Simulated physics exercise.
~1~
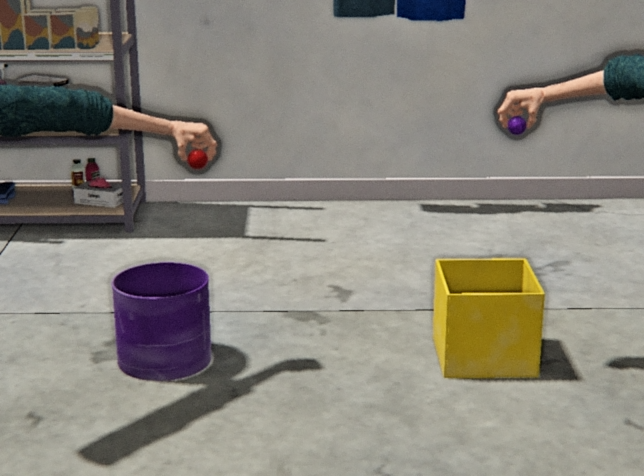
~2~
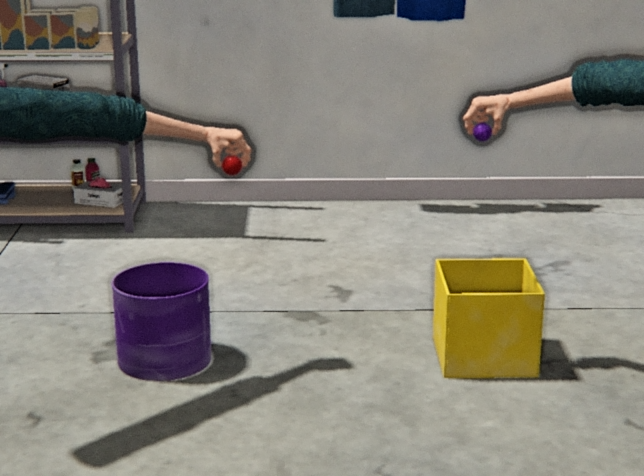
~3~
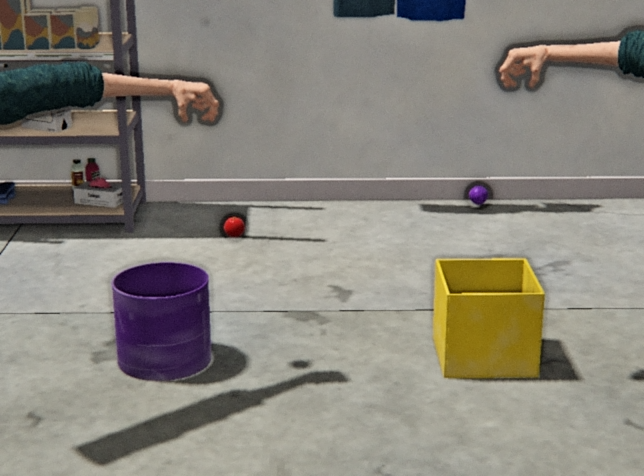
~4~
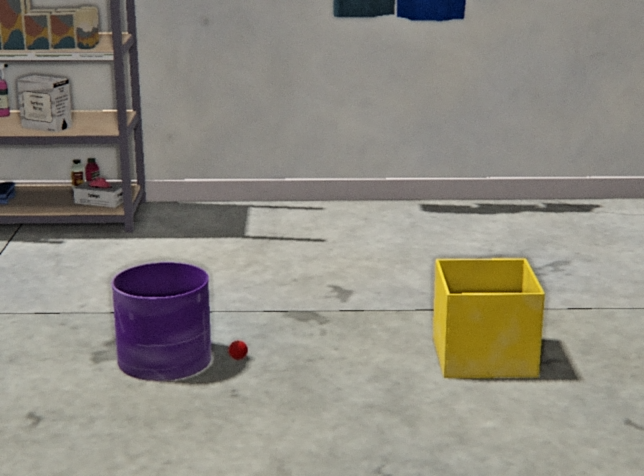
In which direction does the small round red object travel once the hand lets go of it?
It moves down, dropping from the hand to the floor beside the purple bin.
